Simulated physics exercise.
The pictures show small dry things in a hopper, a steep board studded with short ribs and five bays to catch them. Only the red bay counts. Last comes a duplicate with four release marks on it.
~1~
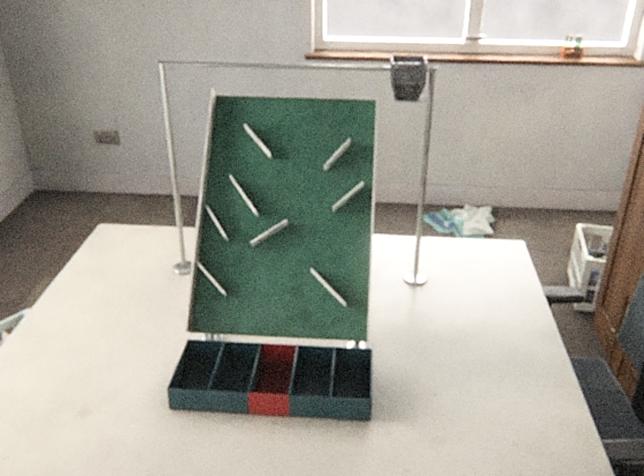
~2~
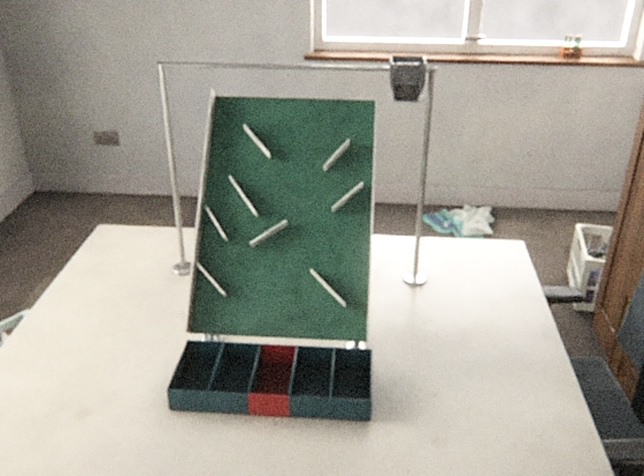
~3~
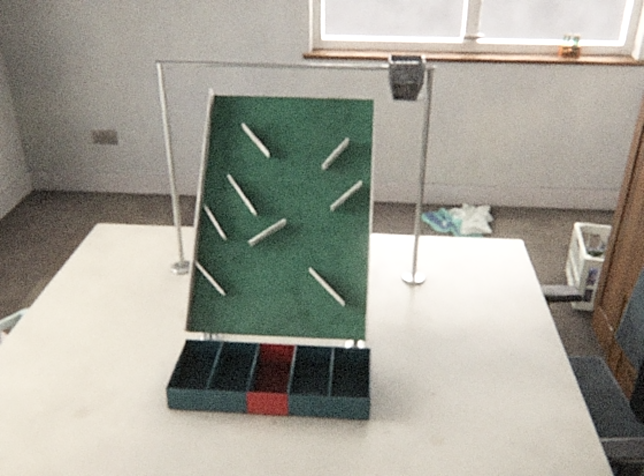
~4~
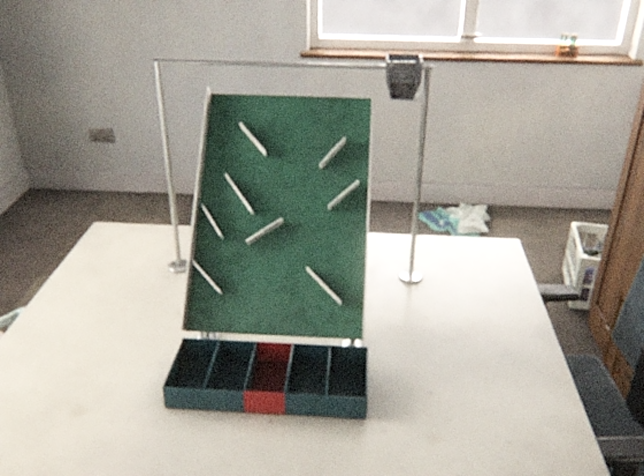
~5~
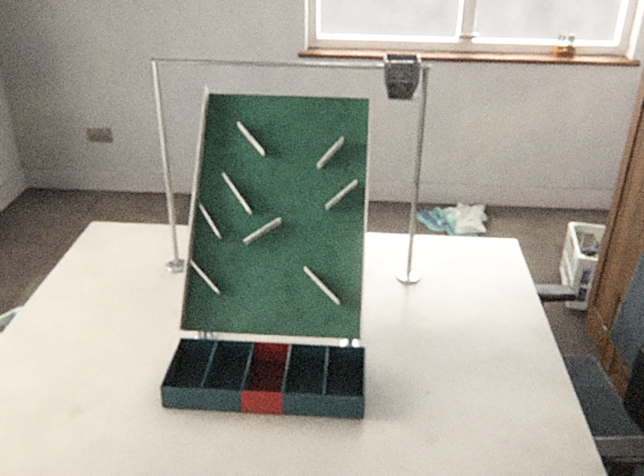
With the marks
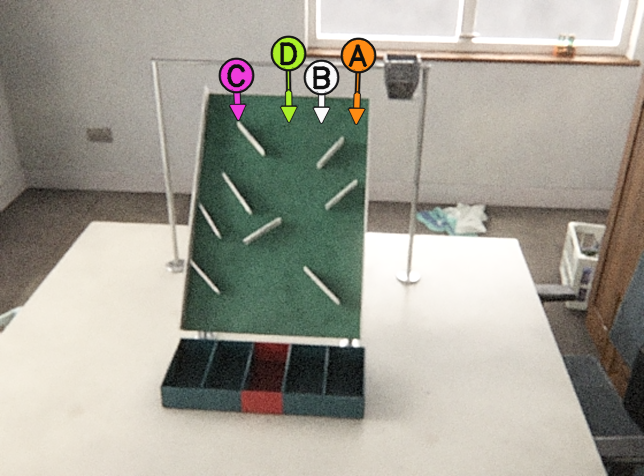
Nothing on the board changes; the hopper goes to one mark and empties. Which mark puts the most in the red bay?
The best mark is B.
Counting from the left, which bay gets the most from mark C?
The second from the left.
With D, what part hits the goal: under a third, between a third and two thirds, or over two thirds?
Under a third.
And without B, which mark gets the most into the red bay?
A.
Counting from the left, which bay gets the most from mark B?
The third from the left.
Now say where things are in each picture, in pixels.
Hopper at (405, 93), black beans, door shut, in the first frame.
Ribs (244, 125) to (269, 154), (324, 166) to (349, 139), (229, 176) to (256, 213), in the second frame.
Ribs (331, 207) to (361, 181), (204, 205) to (223, 236), (249, 242) to (285, 219), in the third frame.
Ribs (192, 260) to (220, 292), (307, 267) to (341, 302), in the fourth frame.
Red bay at (262, 401), number 3 of 5 from the left, in the fifth frame.
On the marked copy, mark A meets the board at (356, 118); mark B meets the board at (321, 117); mark C meets the board at (238, 114); mark D meets the board at (288, 116).
If A is chosen, about a third in the red bay, about half in other bays, a small part held on the board.
If B is chosen, about two thirds in the red bay, about a quarter in other bays, a small part outside the box.
If C is chosen, about a quarter in the red bay, about two thirds in other bays, a small part held on the board.
If D is chosen, about a quarter in the red bay, about two thirds in other bays, a small part held on the board.
